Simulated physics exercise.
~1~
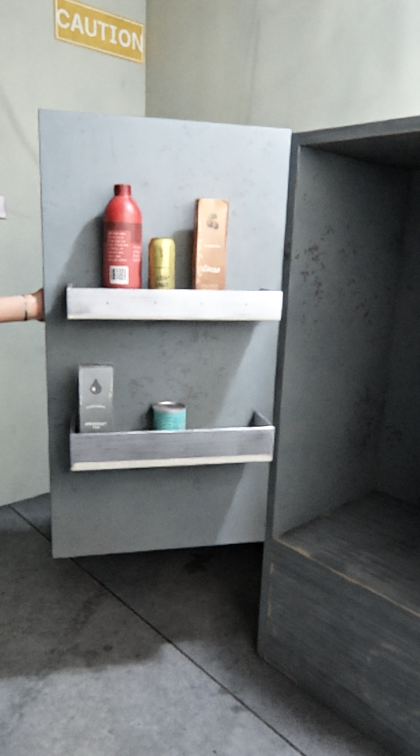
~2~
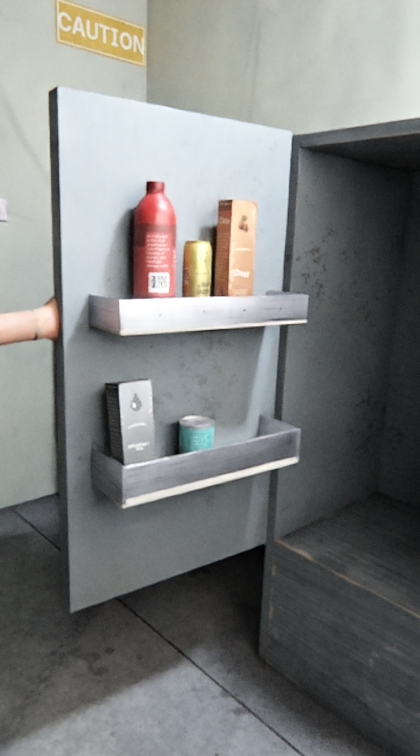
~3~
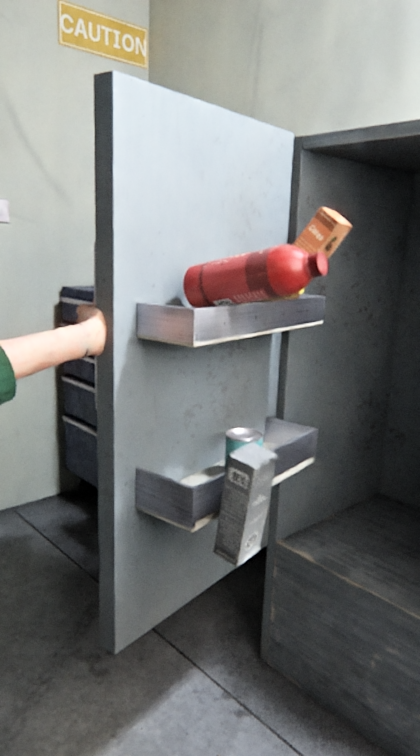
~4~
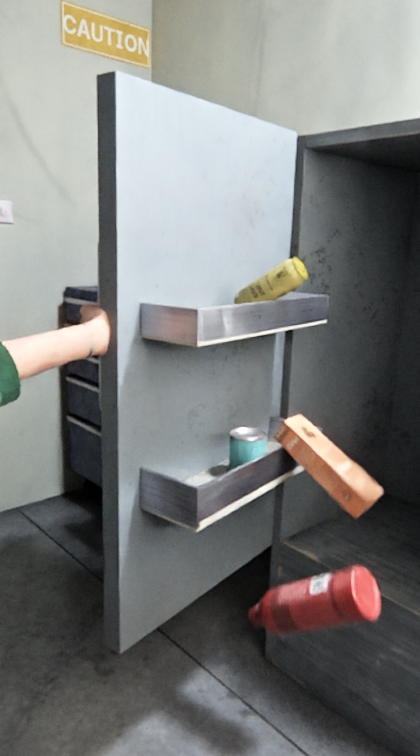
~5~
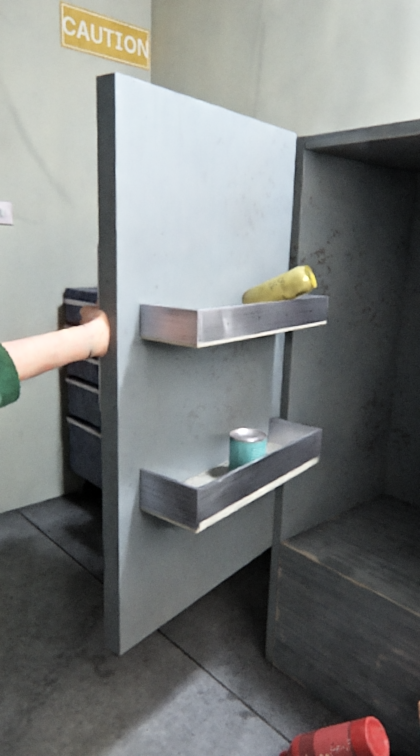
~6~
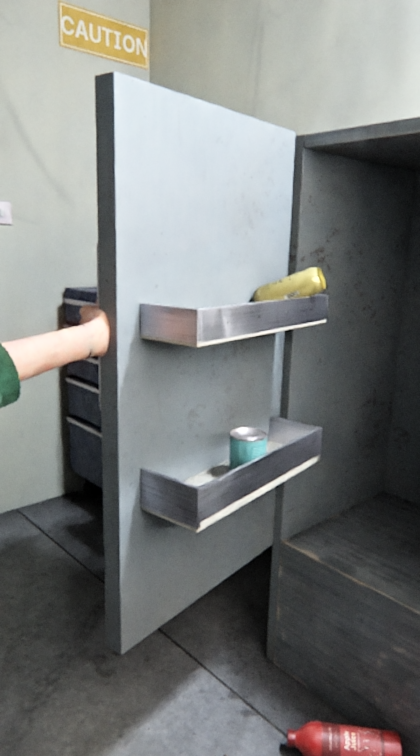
In a grey room with a caution sign, a hand swung a locker door until it stopped abruptly, and the red bottle, orange carton and grey carton tumbled off its racks, leaving the yellow can toppled above and the turquoise tin still standing below.
